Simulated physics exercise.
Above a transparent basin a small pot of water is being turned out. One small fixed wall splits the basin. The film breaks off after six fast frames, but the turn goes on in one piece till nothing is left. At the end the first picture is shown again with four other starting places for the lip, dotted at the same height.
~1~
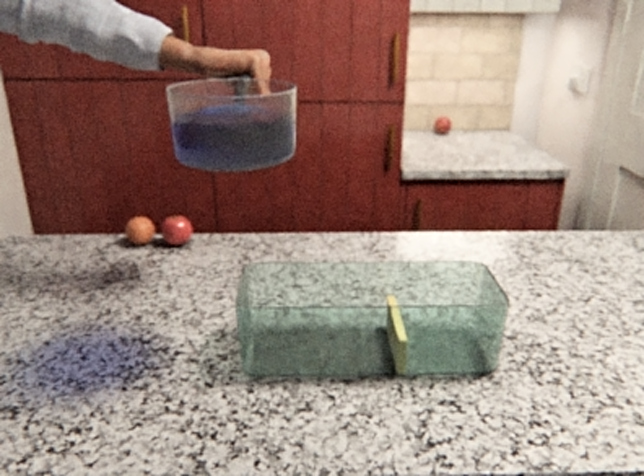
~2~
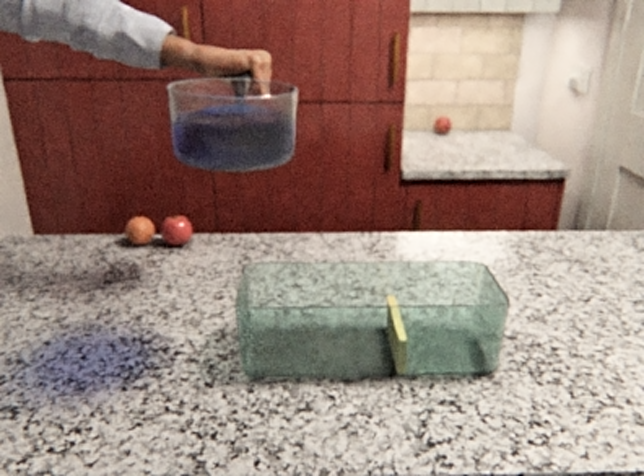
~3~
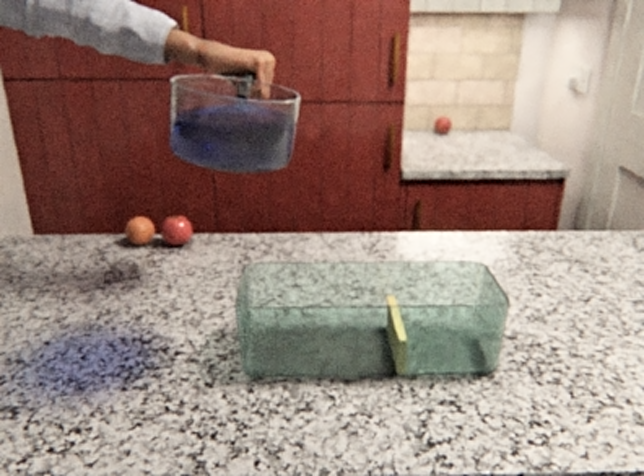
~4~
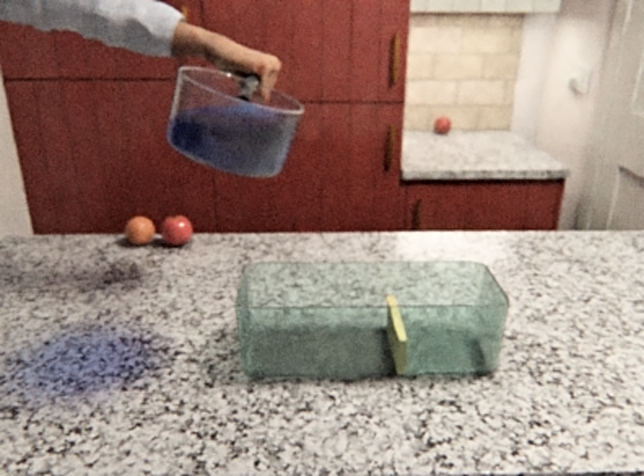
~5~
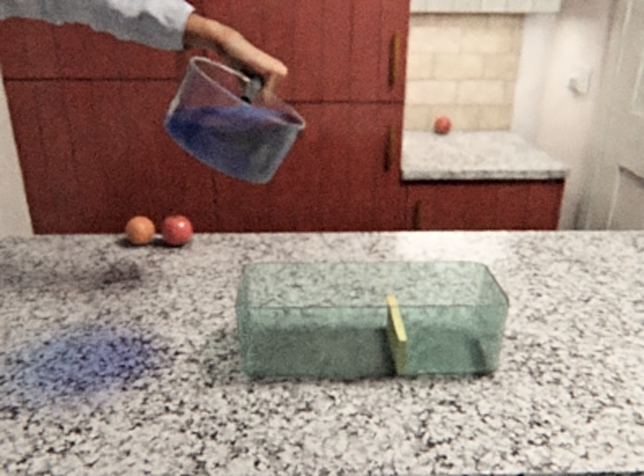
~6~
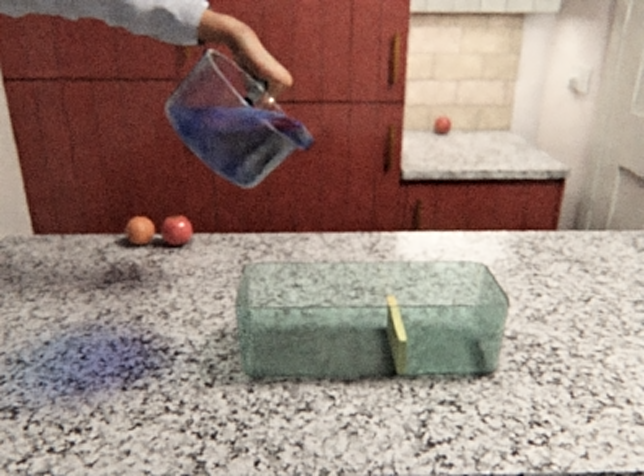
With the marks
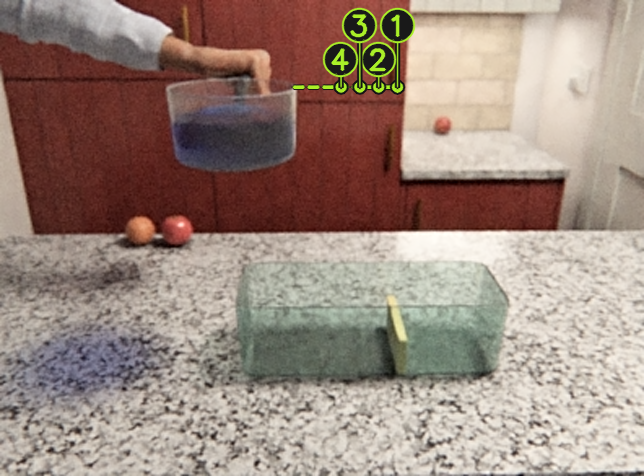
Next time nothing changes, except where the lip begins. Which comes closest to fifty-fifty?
Dot 3 does it best.
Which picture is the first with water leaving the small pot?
Picture 6.
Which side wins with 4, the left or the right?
The left side.
In lime, 1 at (397, 87); 2 at (378, 87); 3 at (359, 87); 4 at (341, 87).
Choosing 1, about 13 % ends left of the wall and 84 % right of it; 3 % is lost outside.
Choosing 2, about 35 % ends left of the wall and 63 % right of it; 3 % is lost outside.
Choosing 3, about 50 % ends left of the wall and 49 % right of it.
Choosing 4, about 68 % ends left of the wall and 26 % right of it; 6 % is lost outside.
